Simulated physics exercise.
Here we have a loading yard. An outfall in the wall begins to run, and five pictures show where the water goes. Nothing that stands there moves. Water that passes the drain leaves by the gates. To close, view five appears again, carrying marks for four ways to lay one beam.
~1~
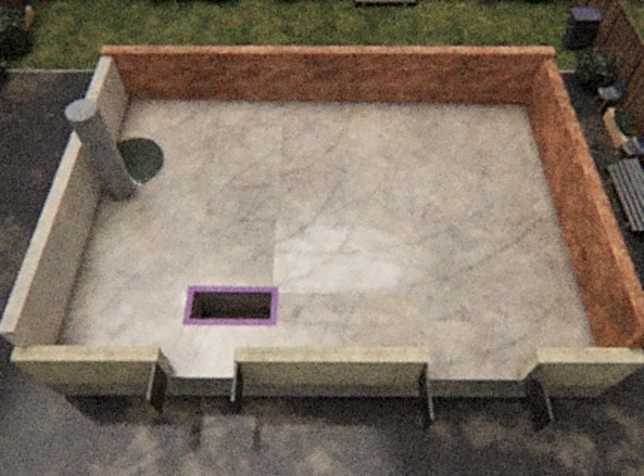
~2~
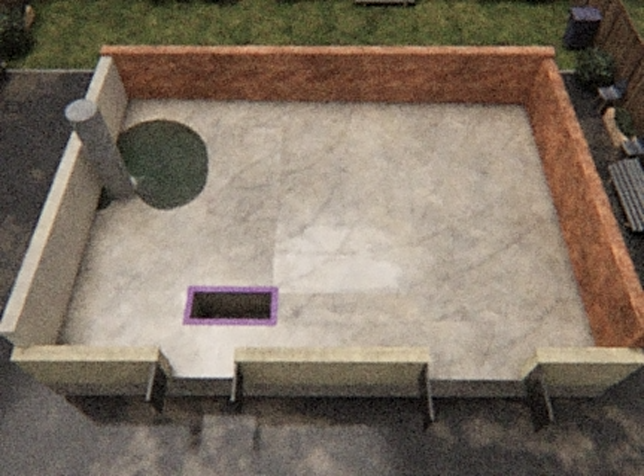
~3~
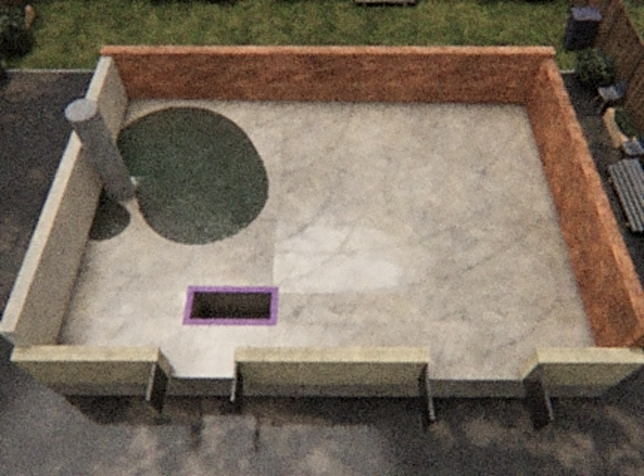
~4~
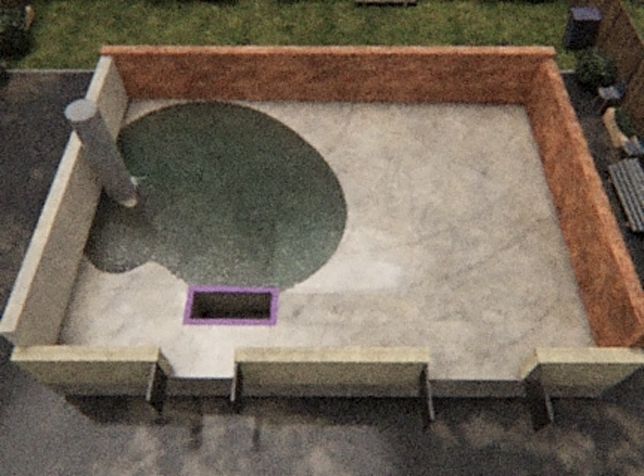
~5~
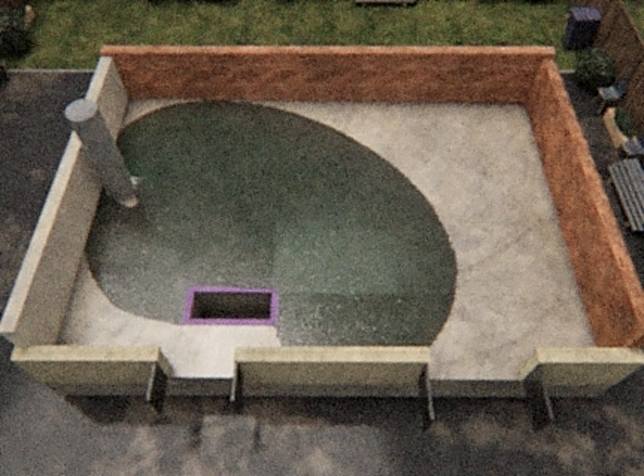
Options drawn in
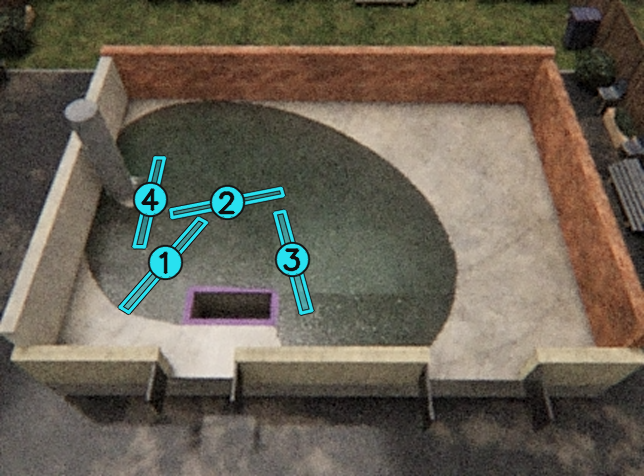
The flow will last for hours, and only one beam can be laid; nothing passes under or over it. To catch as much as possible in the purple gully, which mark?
Choose 3.
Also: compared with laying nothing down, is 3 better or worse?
Better.
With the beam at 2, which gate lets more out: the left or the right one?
More leaves on the right.
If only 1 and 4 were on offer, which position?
4.
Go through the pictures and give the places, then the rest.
The first picture shows outfall partly hidden; purple gully at (232, 306); open gate at (470, 366); open gate at (206, 364); front seen at (158, 158), 2 % of the ground wet; purple gully still dry.
The second picture shows front seen at (206, 169), 7 % of the ground wet; purple gully still dry.
The third picture shows front seen at (266, 187), 16 % of the ground wet; purple gully still dry.
The fourth picture shows front seen at (335, 240), 31 % of the ground wet; purple gully still dry.
The fifth picture shows front seen at (452, 276), 51 % of the ground wet; purple gully taking water.
On the marked copy, 1 from (124, 309) to (202, 220); 2 from (171, 213) to (282, 191); 3 from (279, 212) to (306, 311); 4 from (139, 246) to (159, 157).
With 1, about 7 % of the stream goes into the purple gully, about 86 % out by the gates.
With 2, about 9 % of the stream goes into the purple gully, about 87 % out by the gates.
With 3, about 31 % of the stream goes into the purple gully, about 64 % out by the gates.
With 4, about 10 % of the stream goes into the purple gully, about 82 % out by the gates.
